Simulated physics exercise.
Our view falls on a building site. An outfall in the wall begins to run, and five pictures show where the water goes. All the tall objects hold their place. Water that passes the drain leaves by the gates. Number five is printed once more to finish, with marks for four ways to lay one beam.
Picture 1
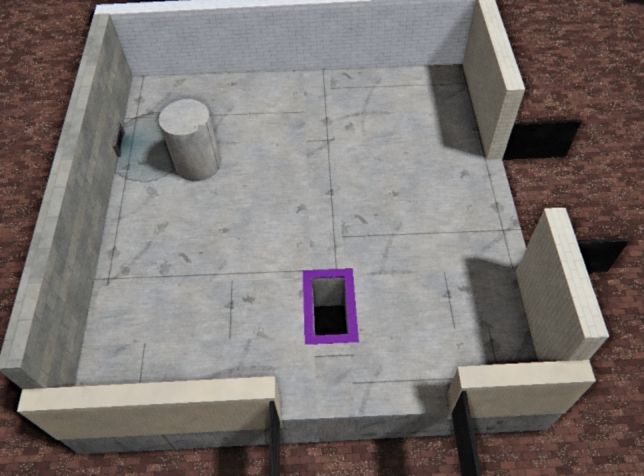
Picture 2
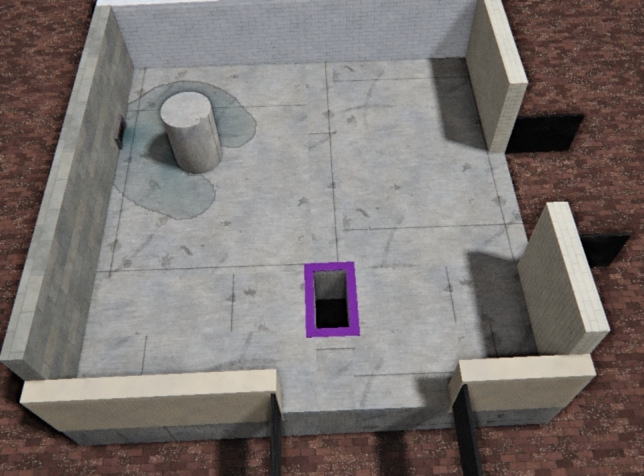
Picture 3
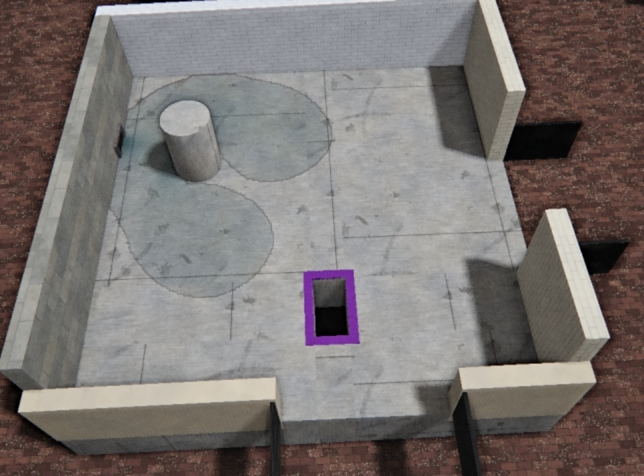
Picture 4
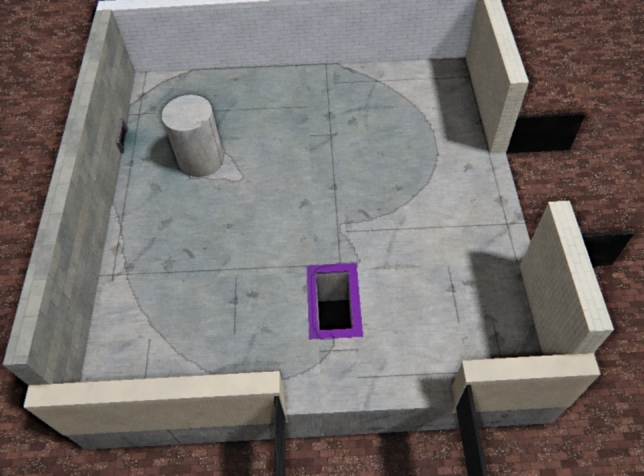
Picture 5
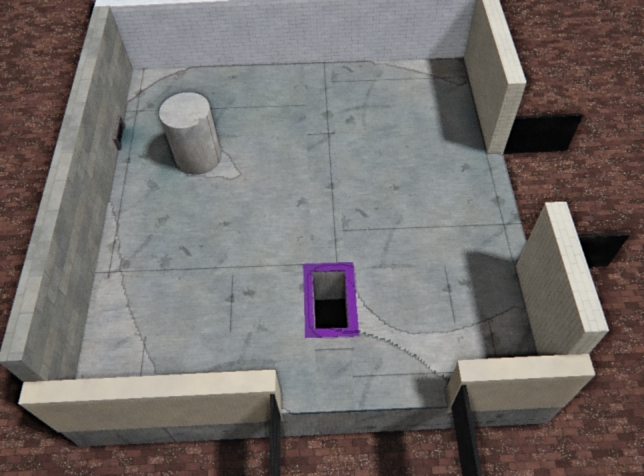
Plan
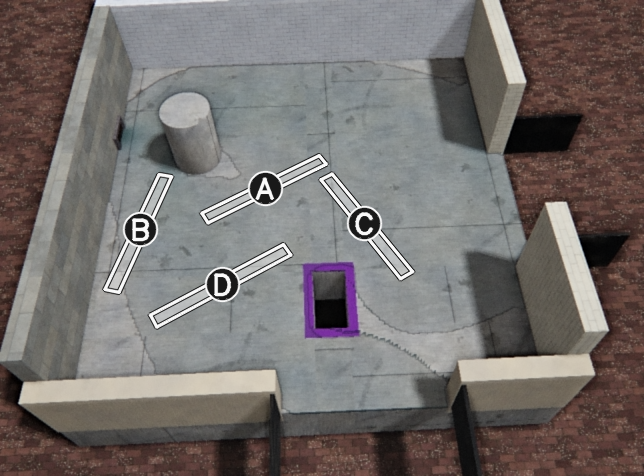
Building site with a walled concrete floor, water spreading from the left wall around a grey cylinder and reaching a purple-edged gully.
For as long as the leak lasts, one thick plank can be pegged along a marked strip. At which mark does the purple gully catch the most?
C works best here.
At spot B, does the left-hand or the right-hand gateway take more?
More leaves on the right.
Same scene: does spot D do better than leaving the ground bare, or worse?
Spot D is worse.
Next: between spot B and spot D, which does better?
That is spot B.
In white, A from (204, 217) to (322, 159); B from (111, 290) to (165, 175); C from (326, 176) to (406, 275); D from (153, 321) to (287, 249).
If A is chosen, about 8 % of the stream goes into the purple gully, about 91 % out by the gates.
If B is chosen, about 11 % of the stream goes into the purple gully, about 89 % out by the gates.
If C is chosen, about 17 % of the stream goes into the purple gully, about 83 % out by the gates.
If D is chosen, about 3 % of the stream goes into the purple gully, about 97 % out by the gates.
